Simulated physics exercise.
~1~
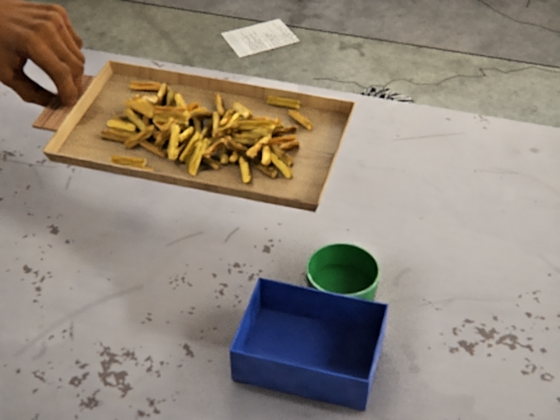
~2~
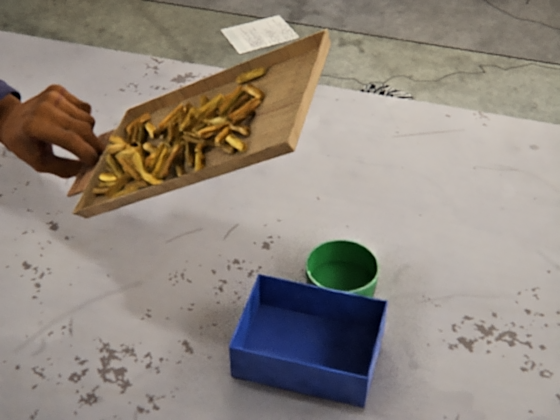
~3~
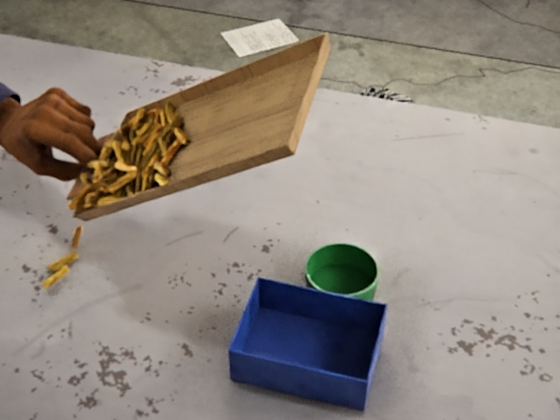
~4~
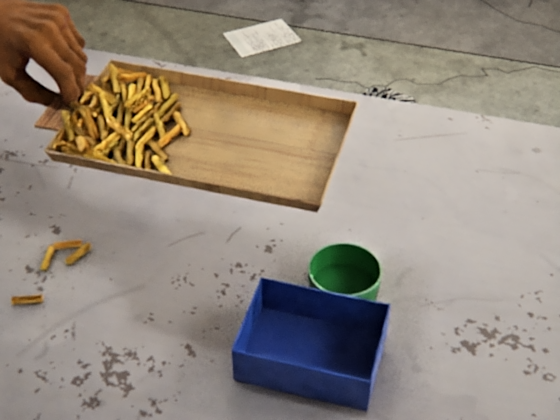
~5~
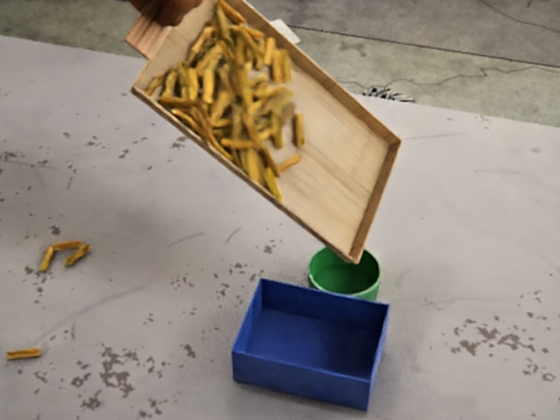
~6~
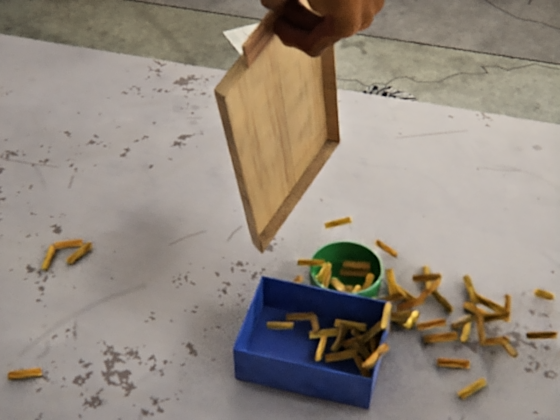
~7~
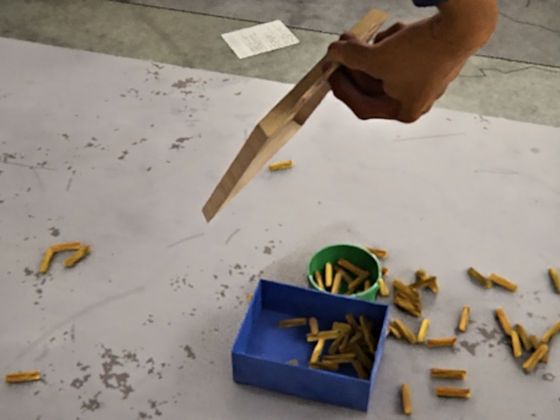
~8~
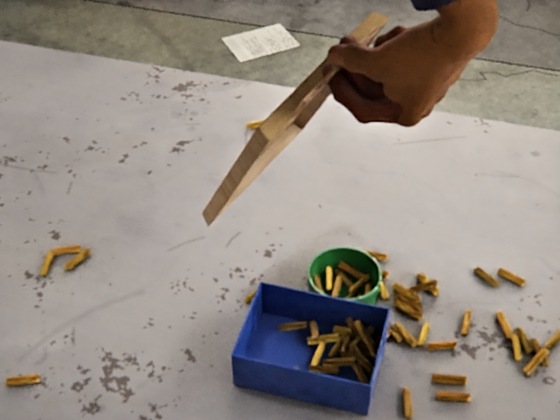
A hand holds a wooden tray of yellow-brown dry pasta pieces above a pale, scuffed table, seen from above at an angle, with a blue open tin and a green round dish standing below. The hand first tips the tray down to the left, so the pieces slide to that end and a few drop onto the table. The tray comes back level, then moves right and tilts steeply the other way, pouring out its load. Some pieces land in the blue tin and fewer in the green dish, while most end scattered on the table as the tray stays tipped above.
